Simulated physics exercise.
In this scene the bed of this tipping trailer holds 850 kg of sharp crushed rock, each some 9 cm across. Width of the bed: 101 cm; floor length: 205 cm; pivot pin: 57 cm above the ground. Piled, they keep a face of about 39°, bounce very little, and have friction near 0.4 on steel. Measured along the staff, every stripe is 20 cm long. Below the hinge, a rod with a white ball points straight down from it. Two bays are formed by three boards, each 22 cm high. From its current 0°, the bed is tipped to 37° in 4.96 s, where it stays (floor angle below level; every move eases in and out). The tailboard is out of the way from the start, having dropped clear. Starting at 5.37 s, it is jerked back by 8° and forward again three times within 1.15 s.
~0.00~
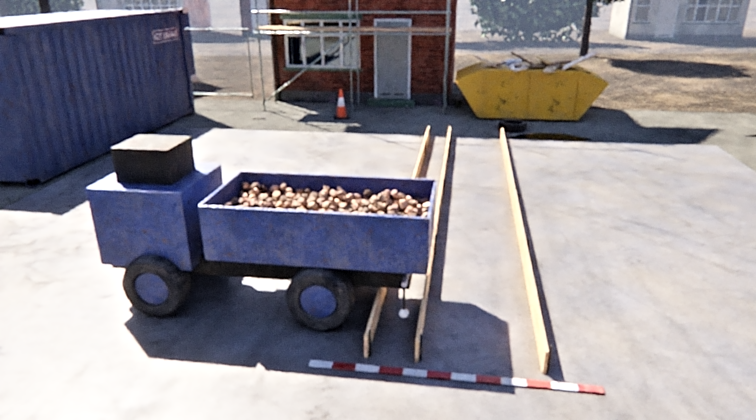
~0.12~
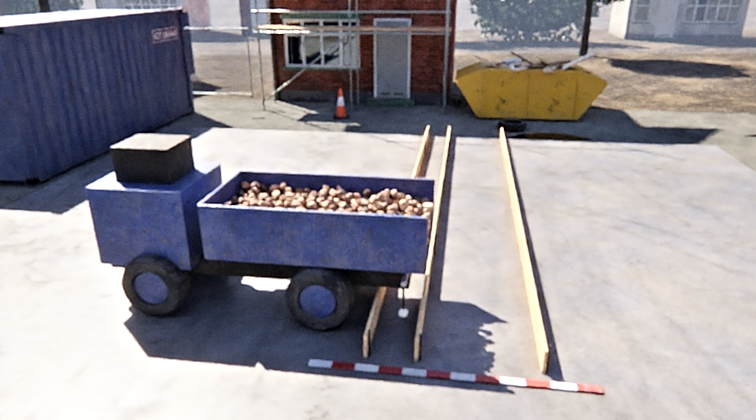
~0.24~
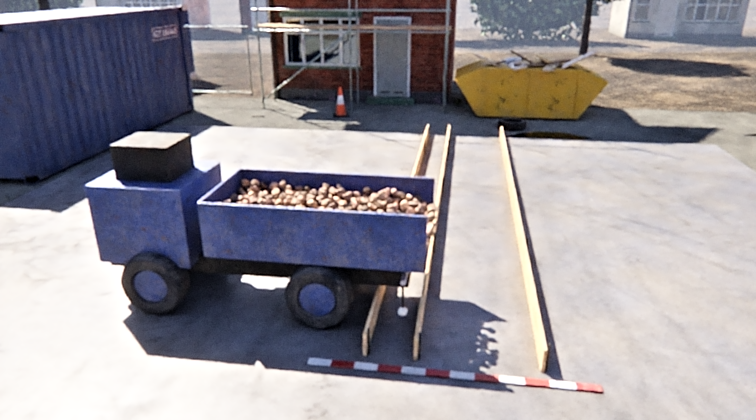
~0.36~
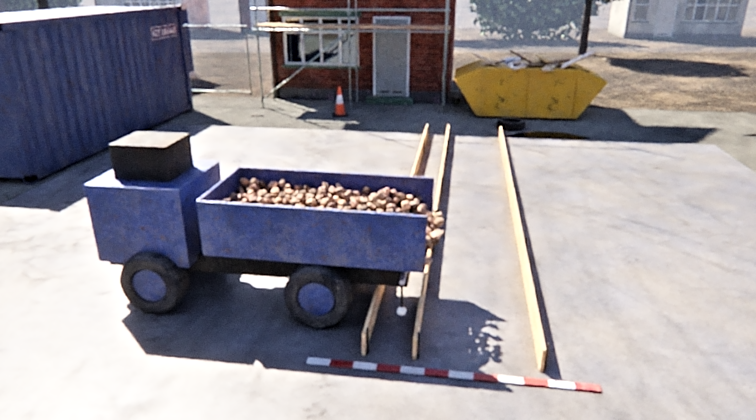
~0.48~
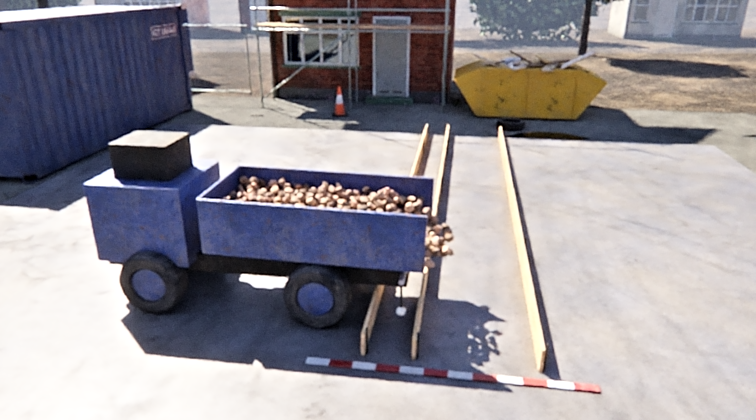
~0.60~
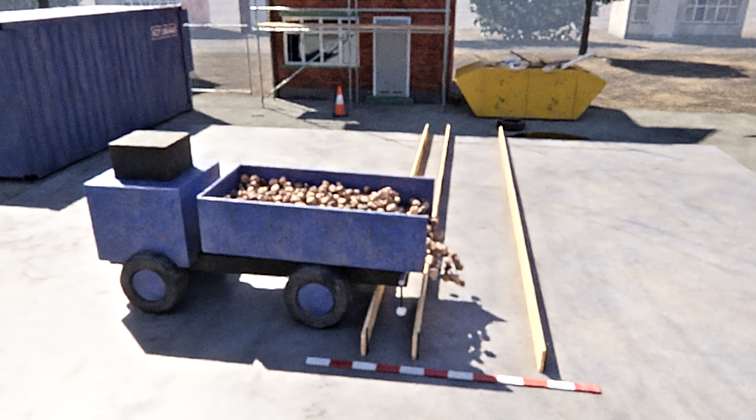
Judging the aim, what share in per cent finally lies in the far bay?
100 %.
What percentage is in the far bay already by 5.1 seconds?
About 95%.
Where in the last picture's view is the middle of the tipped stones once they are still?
Somewhere near pixel (469, 295).
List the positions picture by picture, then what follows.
In the first frame, the bed is at 0°, its lip at (427, 274); the top of the load is at (333, 193).
In the second frame, the bed is at 0°, its lip at (426, 274); the top of the load is at (320, 192); the stones move at 0.0 m/s on average.
The third frame shows lip at (426, 272), floor tilted 0°, highest stones at (320, 190); the stones move at 0.1 m/s on average.
In the fourth frame, the bed is at 1°, its lip at (425, 272); the top of the load is at (307, 189); 2 % has left.
The fifth frame shows lip at (424, 272), floor tilted 1°, highest stones at (307, 189); 3 % has left.
In the sixth frame, the bed is at 1°, its lip at (424, 273); the top of the load is at (278, 186); 3 % has left.
After 3.7 s the floor is at 31°; 70 % in the bed, 30 % in the far bay; the foremost stones are at (508, 301).
After 5.1 s the floor is at 37°; 7 % in the bed, 93 % in the far bay; the foremost stones are at (528, 307).
After 7.0 s the floor is at 37°; 0 % in the bed, 2 % in the near bay, 98 % in the far bay; the foremost stones are at (528, 308).
After 9.8 s the floor is at 37°; 0 % in the bed, 2 % in the near bay, 98 % in the far bay; the foremost stones are at (528, 308).
